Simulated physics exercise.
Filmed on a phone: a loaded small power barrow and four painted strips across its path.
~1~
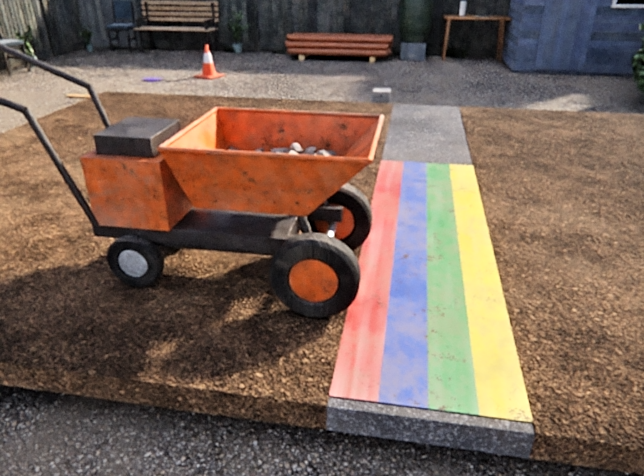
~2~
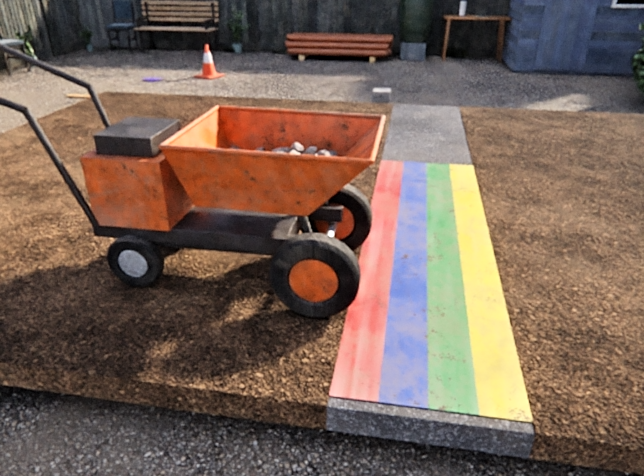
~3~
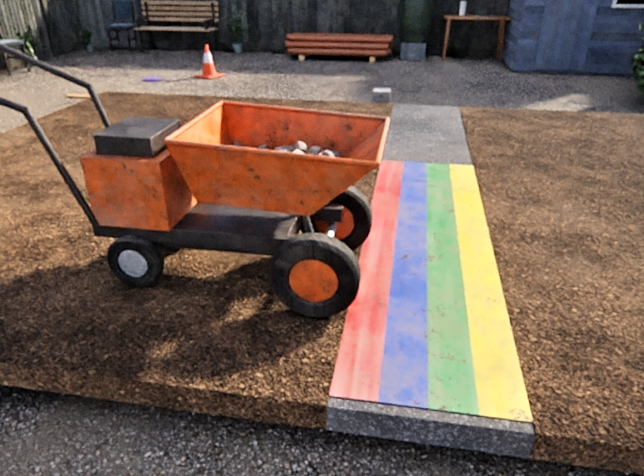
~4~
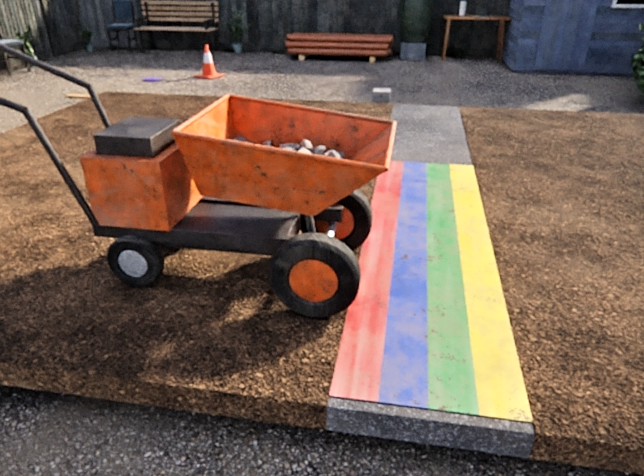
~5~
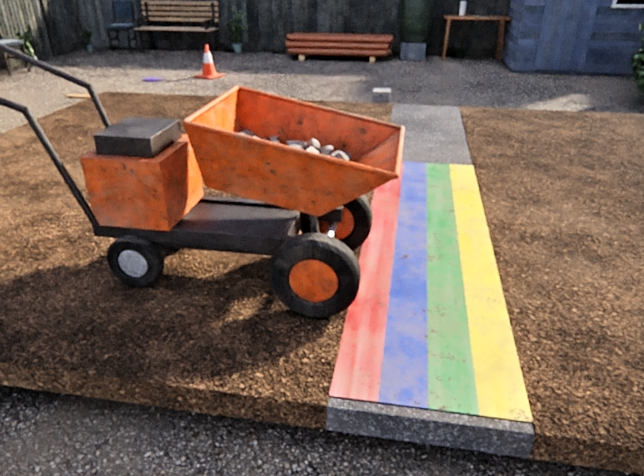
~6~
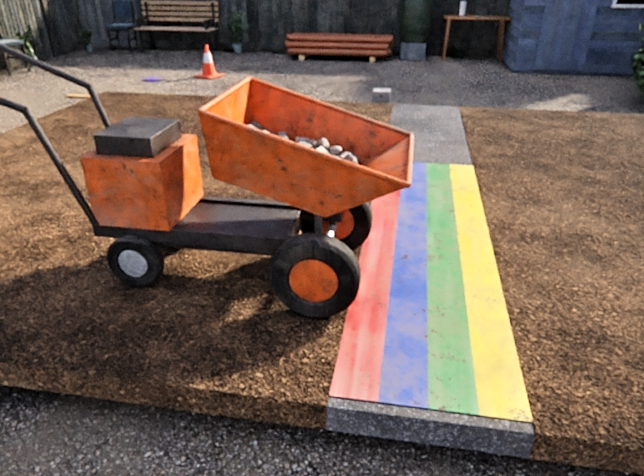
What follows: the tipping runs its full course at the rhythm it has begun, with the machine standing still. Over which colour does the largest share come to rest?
Most lies over the yellow band.
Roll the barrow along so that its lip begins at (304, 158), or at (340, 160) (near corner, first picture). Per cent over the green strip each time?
Roughly 30 per cent, and 40 per cent.
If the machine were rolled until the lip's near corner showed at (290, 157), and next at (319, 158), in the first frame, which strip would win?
In turn: The blue strip; that green strip.
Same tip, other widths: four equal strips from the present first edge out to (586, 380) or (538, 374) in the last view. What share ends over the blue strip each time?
Roughly 10 per cent, and 0 per cent.
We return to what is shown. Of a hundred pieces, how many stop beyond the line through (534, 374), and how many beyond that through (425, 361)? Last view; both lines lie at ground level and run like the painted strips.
The first gives 10 %, the second 80 %.
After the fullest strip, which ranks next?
It is green.
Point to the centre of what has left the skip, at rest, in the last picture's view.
Roughly at (479, 286).
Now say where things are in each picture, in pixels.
Lip of the skip at (369, 161), level; top of the load at (289, 163), broken stones; red strip at (361, 349); blue strip at (405, 354); green strip at (450, 359); yellow strip at (496, 364), in the first frame.
Lip of the skip at (371, 162), level; top of the load at (290, 163), in the second frame.
Lip of the skip at (377, 165), tipped barely; top of the load at (271, 162), in the third frame.
Lip of the skip at (385, 170), tipped a little; top of the load at (277, 159), in the fourth frame.
Lip of the skip at (396, 176), tipped a little; top of the load at (247, 158), in the fifth frame.
Lip of the skip at (408, 185), tipped clearly; top of the load at (256, 152); red strip at (361, 349); blue strip at (405, 354); green strip at (450, 359); yellow strip at (496, 364), in the sixth frame.
Soon, skip tipped steeply; all in the skip.
A while on, skip tipped right over; most in the skip; a small part over the green strip; a small part over the yellow strip.
Towards the end, skip tipped right over; about a quarter in the skip; about a quarter over the green strip; about half over the yellow strip; about a quarter off the paint.
Finally, skip tipped right over; about a quarter in the skip; none over the red strip; none over the blue strip; about a quarter over the green strip; about half over the yellow strip; about a quarter off the paint.
